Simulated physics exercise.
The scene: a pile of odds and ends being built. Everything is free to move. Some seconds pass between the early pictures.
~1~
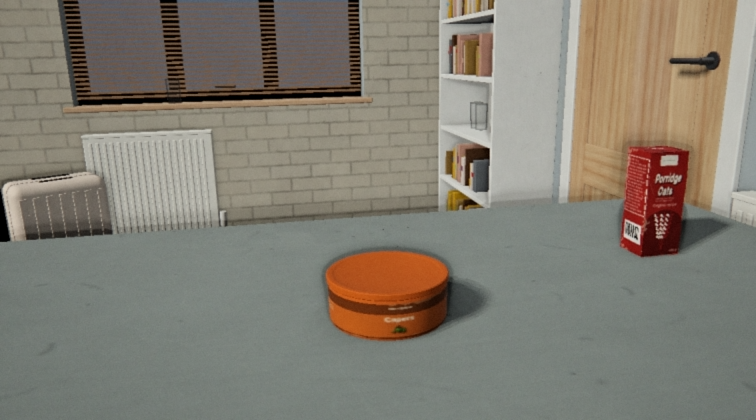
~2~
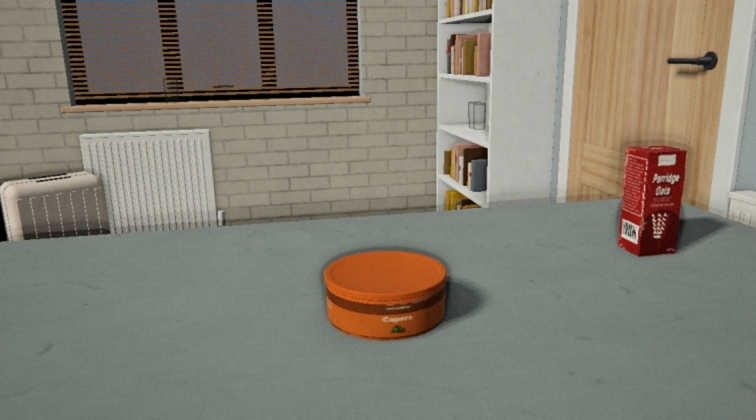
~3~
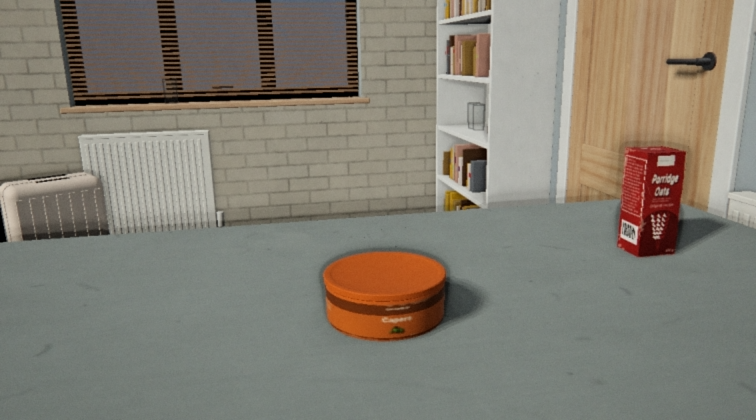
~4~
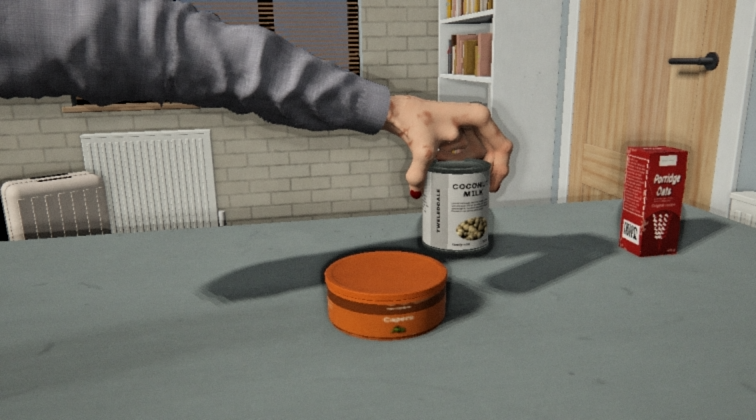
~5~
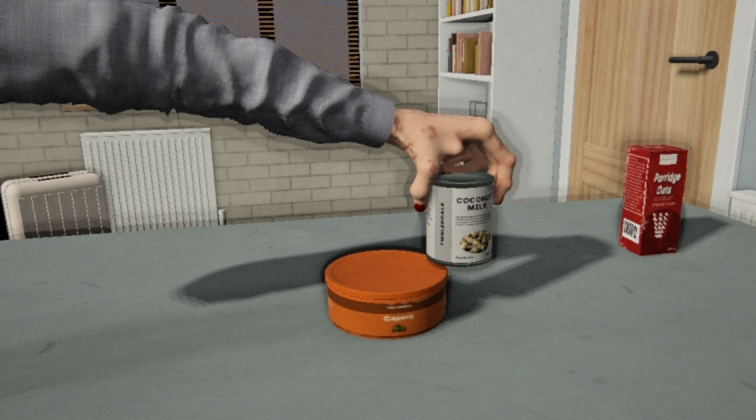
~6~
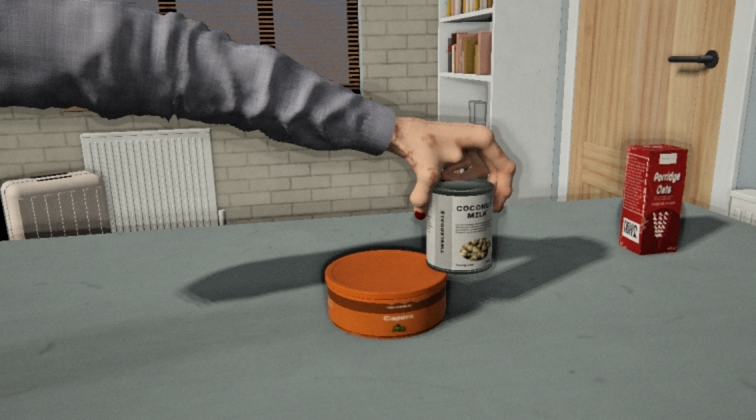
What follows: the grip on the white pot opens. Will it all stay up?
It comes apart.
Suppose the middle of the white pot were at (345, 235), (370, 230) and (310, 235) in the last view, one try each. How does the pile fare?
First, it holds; second, it keeps its balance; third, it gives way.
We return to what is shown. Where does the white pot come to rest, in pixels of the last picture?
Around (527, 275).
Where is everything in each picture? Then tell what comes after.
The last thing is not in view yet; red carton (653, 201), in the first picture.
The last thing is not in view yet; red carton (651, 200), in the second picture.
The last thing is not in view yet; red carton (650, 201), in the third picture.
Still above its spot; white pot (456, 204); red carton (652, 201), in the fourth picture.
Still above its spot; white pot (460, 217); red carton (652, 200), in the fifth picture.
Set down, still held; white pot (459, 224); red carton (652, 199), in the sixth picture.
Then, 0.30 s after the last picture, white pot now fallen.
Then, 0.40 s after the last picture, things are still on the move.
Then, 1.80 s after the last picture, nothing new.
At rest, fallen, white pot; the other 2 in place. Seen from the same camera at the end, white pot near (527, 275). The pile gives way.
